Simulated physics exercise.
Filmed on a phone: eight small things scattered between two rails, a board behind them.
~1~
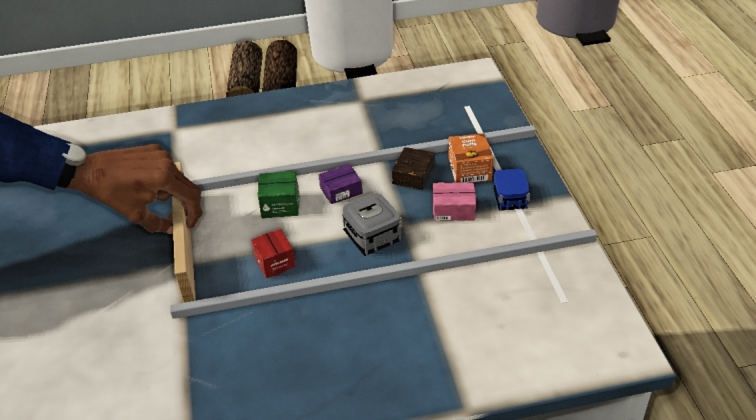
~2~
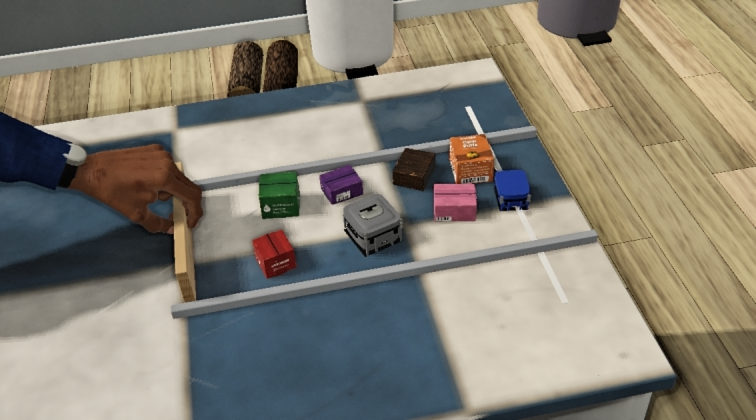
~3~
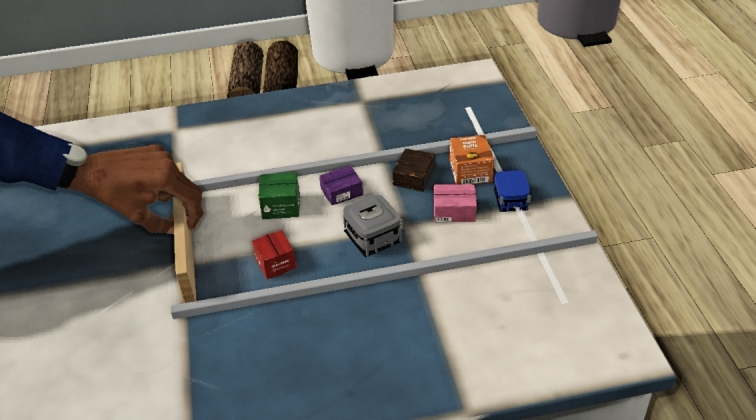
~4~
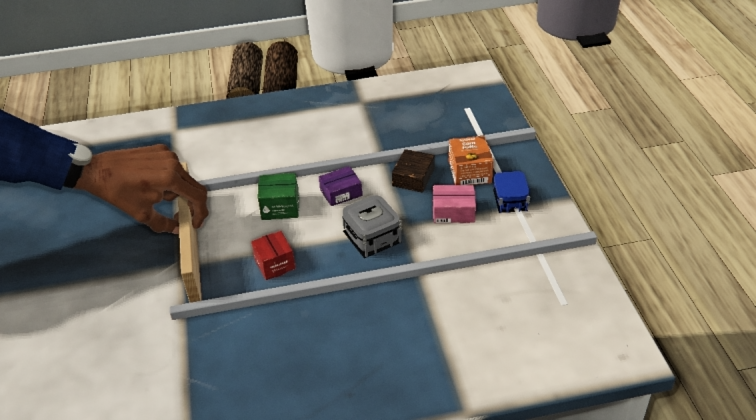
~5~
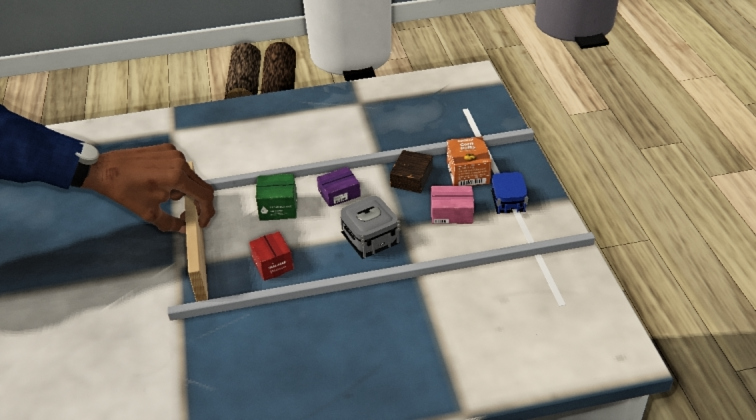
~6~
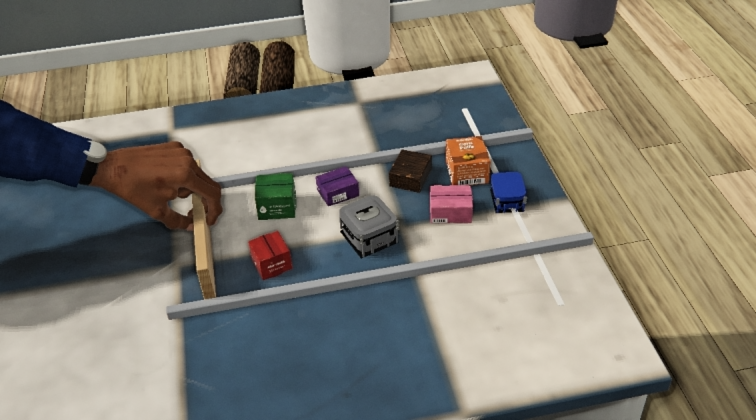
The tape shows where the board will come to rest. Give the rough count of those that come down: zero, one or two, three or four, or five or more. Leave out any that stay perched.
Here the number that fall off is three or four.
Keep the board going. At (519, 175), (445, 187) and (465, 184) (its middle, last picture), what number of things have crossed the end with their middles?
In that order 5, 1 and 1.
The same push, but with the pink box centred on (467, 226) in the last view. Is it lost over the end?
From there it remains up.
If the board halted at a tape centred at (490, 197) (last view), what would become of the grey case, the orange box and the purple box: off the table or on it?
The grey case remains up, the orange box comes down, the purple box is kept.
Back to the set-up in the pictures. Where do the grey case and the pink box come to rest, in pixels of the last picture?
Near (543, 190) and (554, 171).
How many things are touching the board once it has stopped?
That makes 3.
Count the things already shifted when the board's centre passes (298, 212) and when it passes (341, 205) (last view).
First 3, then 5.
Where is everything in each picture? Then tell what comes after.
Blue case (511, 190); orange box (470, 159); pink box (454, 202); board (183, 230); tape (510, 192), in the first picture.
Orange box (471, 160); black block (414, 169), in the second picture.
Pink box (455, 203); green box (280, 196), in the third picture.
Blue case (511, 193); grey case (371, 225), in the fourth picture.
Orange box (468, 162); red box (272, 256), in the fifth picture.
Blue case (508, 193); orange box (467, 161); pink box (451, 204); board (202, 227); tape (507, 194), in the sixth picture.
Soon after, none off yet; blue case at rest near (508, 193); orange box at rest near (467, 161); pink box at rest near (451, 204).
After that, none off yet; blue case at rest near (508, 193); orange box displaced about its own width near (495, 156); pink box displaced a little near (462, 196).
And then, none off yet; blue case displaced about its own width near (544, 190); orange box tilting well over near (570, 157); pink box displaced well along near (512, 178).
In the end, the number that fall off is three or four; gone, black block, orange box and blue case.
